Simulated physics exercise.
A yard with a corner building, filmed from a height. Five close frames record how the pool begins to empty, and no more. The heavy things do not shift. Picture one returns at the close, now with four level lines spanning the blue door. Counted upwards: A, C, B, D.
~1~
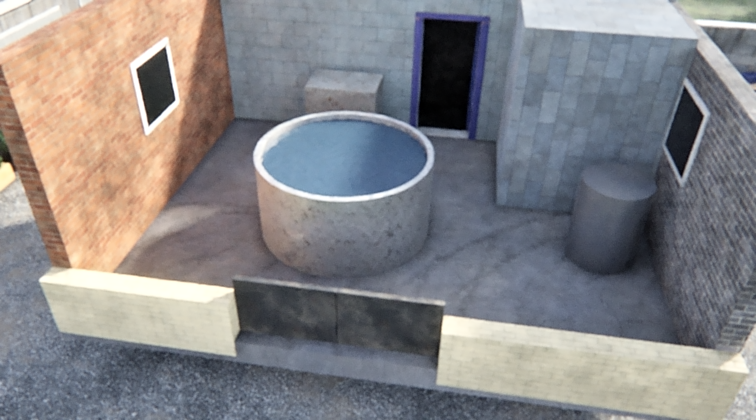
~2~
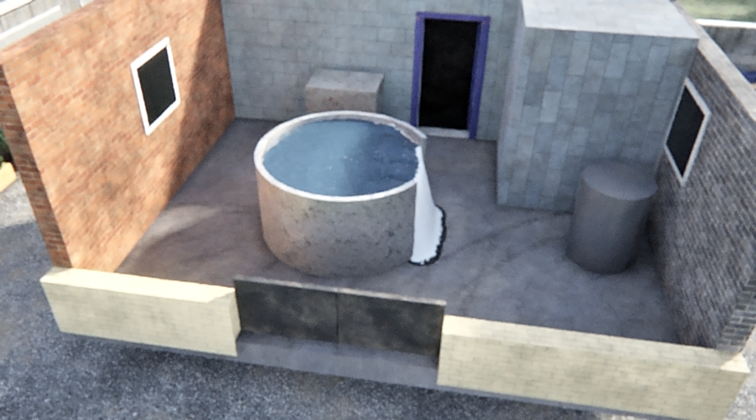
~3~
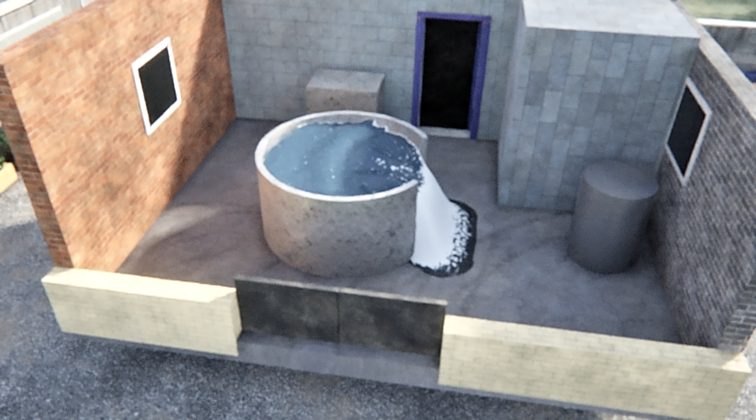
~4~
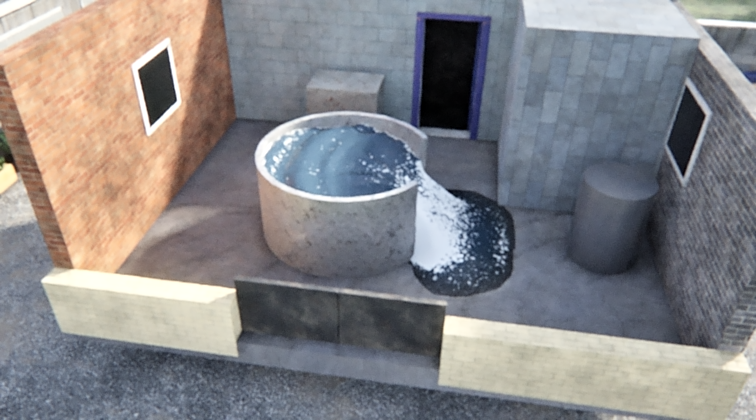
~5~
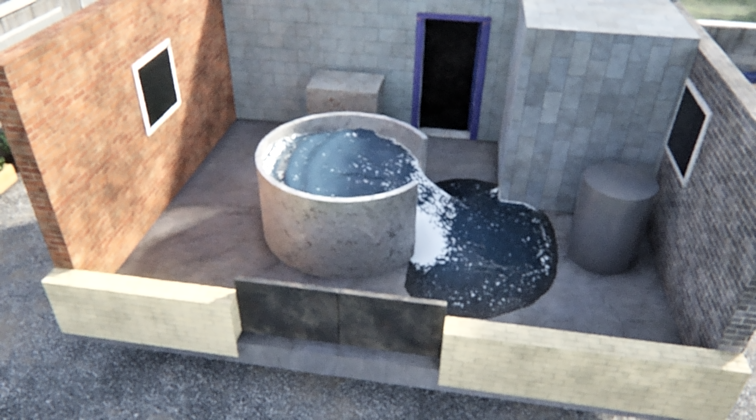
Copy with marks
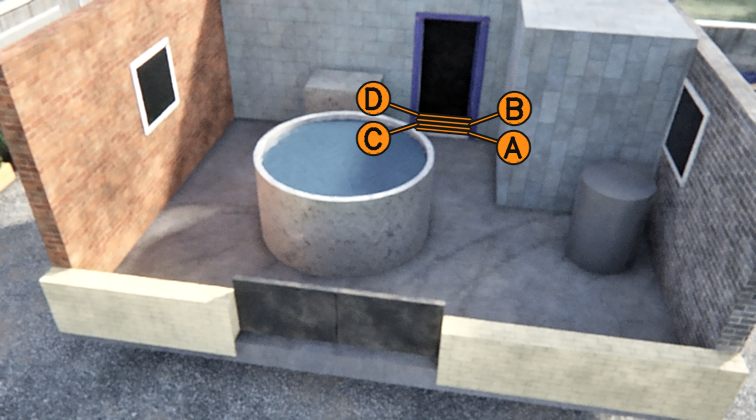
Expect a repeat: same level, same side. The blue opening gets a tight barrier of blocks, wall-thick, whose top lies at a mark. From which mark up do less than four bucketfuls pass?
That is height C.
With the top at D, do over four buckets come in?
No.
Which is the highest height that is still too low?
A it is.
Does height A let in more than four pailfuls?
Yes, it does.
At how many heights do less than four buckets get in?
Three of the four.
On the marked copy, A at (442, 130); B at (443, 121); C at (443, 126); D at (444, 117); from the bottom up A, C, B, D.
With A, about 12 bucketfuls get in.
With B, nothing gets over.
With C, a splash gets over, under a bucket.
With D, nothing gets over.
